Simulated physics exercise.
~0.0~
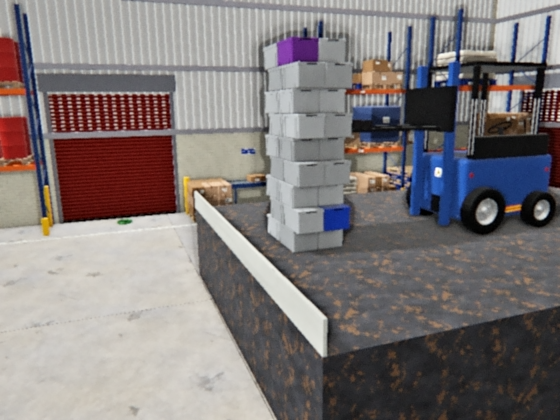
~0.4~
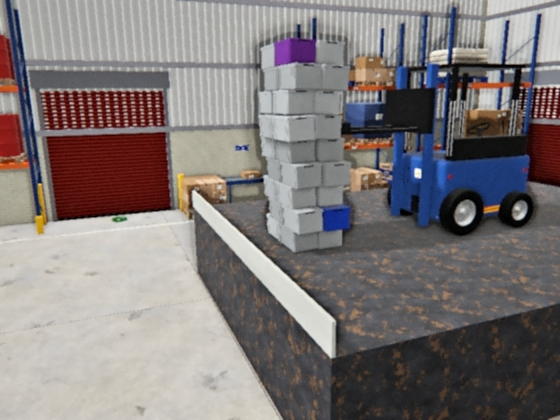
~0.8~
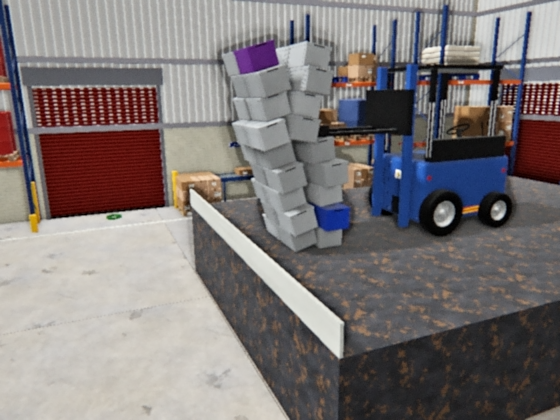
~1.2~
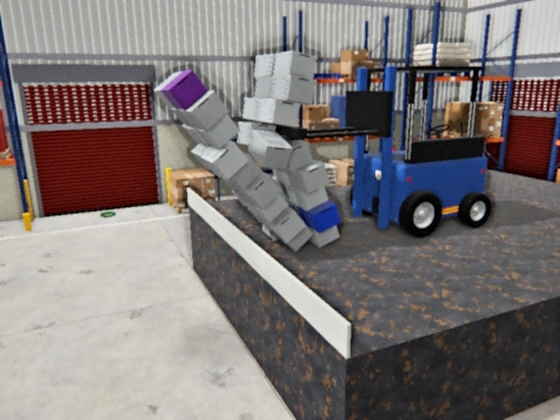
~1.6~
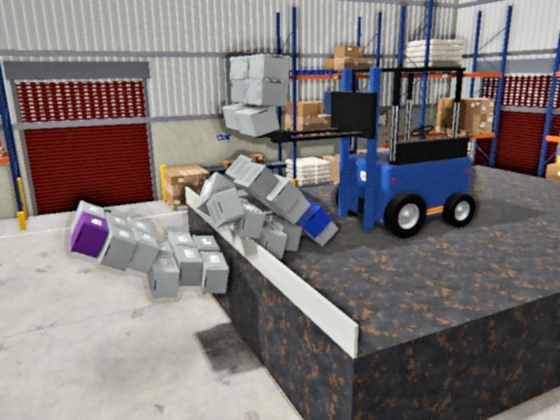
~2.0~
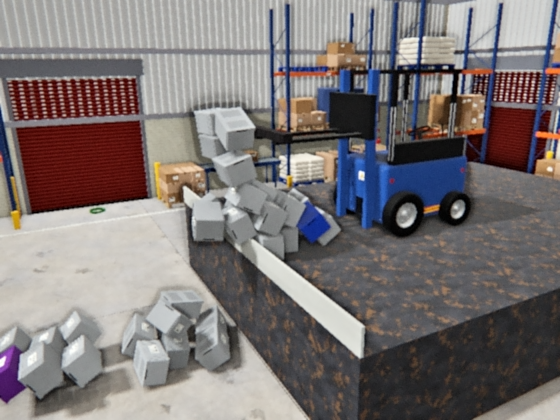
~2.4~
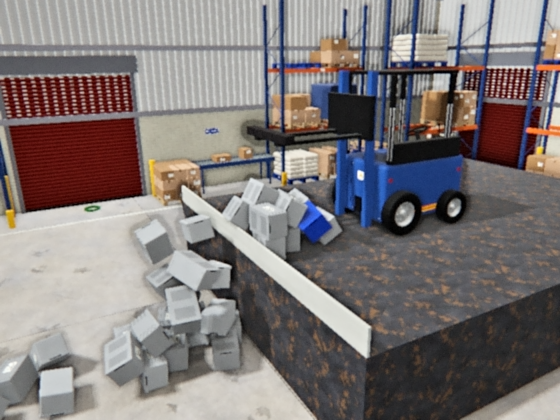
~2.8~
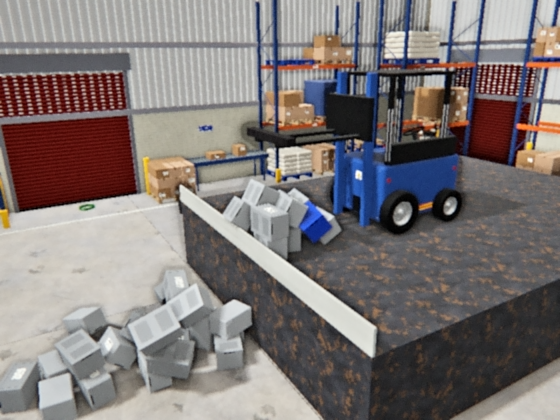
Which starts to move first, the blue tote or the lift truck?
The lift truck starts to move first. The blue tote stays in place low in the stack until the stack is already toppling to the left.
